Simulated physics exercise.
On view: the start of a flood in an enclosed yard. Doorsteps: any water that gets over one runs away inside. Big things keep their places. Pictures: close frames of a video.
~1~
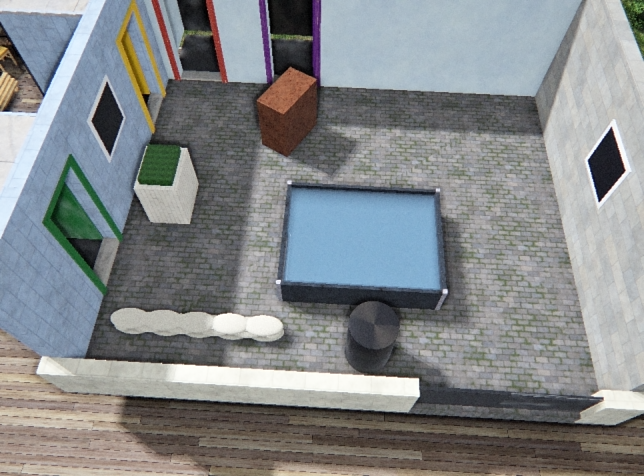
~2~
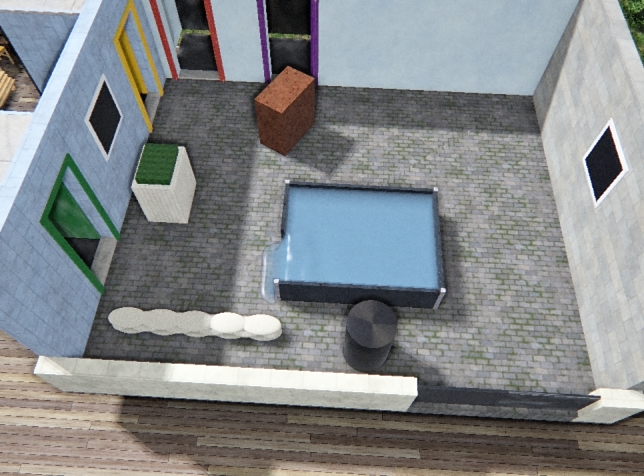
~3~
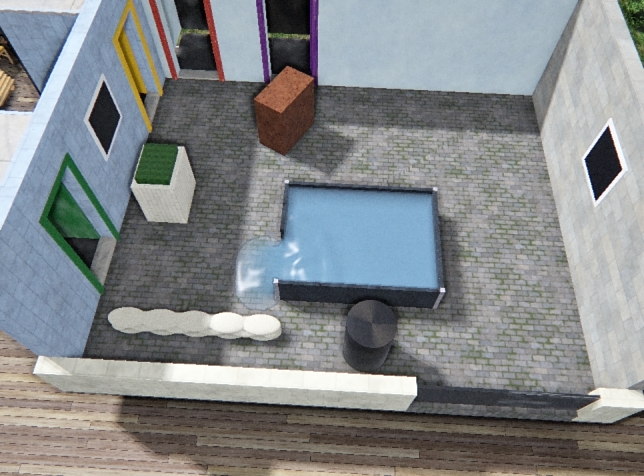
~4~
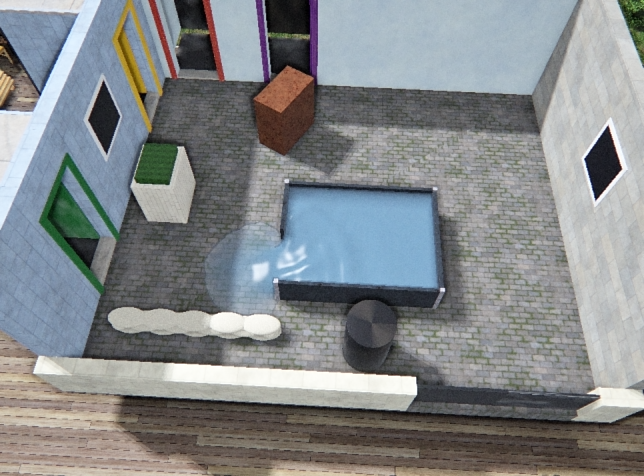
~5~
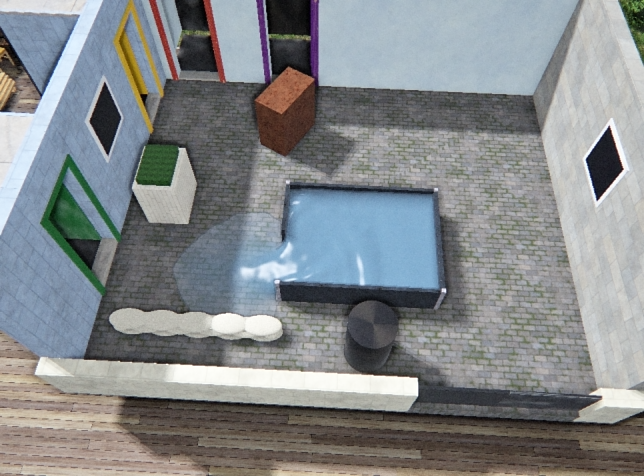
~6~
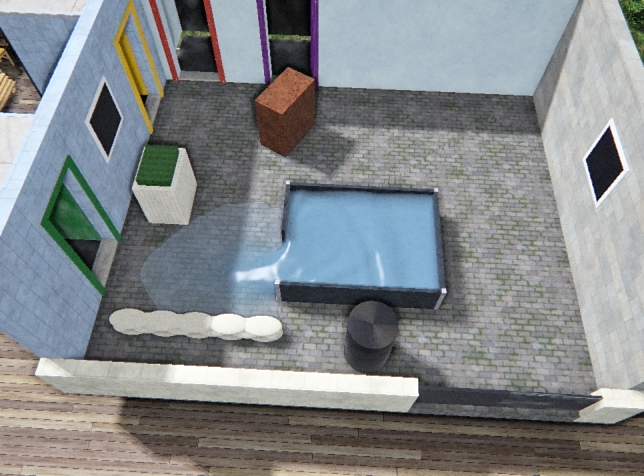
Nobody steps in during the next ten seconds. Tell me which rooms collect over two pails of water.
Outcome: The green door tips over the cap there; the yellow door stays at or under the cap there; the purple door stays at or under the cap there; the red door tips over the cap there.
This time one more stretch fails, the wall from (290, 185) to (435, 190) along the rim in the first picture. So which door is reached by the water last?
Last: The green door.
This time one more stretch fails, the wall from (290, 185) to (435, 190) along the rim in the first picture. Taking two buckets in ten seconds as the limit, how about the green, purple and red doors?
Lab note: Green below the mark, purple above the mark, red above the mark.
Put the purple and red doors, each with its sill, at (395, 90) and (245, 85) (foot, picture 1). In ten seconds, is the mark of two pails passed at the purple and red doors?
As it turns out, the purple keeps within it while the red runs past it.
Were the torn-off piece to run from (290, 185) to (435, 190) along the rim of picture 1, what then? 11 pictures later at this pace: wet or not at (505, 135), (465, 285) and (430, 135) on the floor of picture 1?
One by one: Waterlogged; unsoaked; waterlogged.
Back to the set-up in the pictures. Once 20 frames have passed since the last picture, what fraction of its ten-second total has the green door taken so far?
Roughly 65 per cent.
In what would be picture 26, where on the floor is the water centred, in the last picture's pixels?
Close to (282, 254), I reckon.
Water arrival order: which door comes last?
Answer - the purple one.
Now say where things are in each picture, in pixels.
The water tank at (362, 237) is whole and still, in the first frame.
Water pours out at (283, 266) and has run to (270, 298), in the second frame.
The front is at (244, 252), out from the gap at (282, 267), in the third frame.
The front is at (211, 259), out from the gap at (282, 267), in the fourth frame.
Water pours out at (284, 268) and has run to (178, 271), in the fifth frame.
The front is at (145, 276), out from the gap at (284, 268), in the sixth frame.
A moment on, water covers 15 % of the floor; the green door under two buckets in, the yellow door not reached, the purple door not reached, the red door not reached.
Next, water covers 20 % of the floor; the green door over two buckets in, the yellow door not reached, the purple door not reached, the red door not reached.
Then, water covers 35 % of the floor; the green door far over two buckets in, the yellow door wet at the sill, nothing in, the purple door not reached, the red door not reached.
Later, water covers 50 % of the floor; the green door far over two buckets in, the yellow door wet at the sill, nothing in, the purple door wet at the sill, nothing in, the red door over two buckets in.
In the end, water covers 80 % of the floor; the green door far over two buckets in, the yellow door wet at the sill, nothing in, the purple door under two buckets in, the red door far over two buckets in.
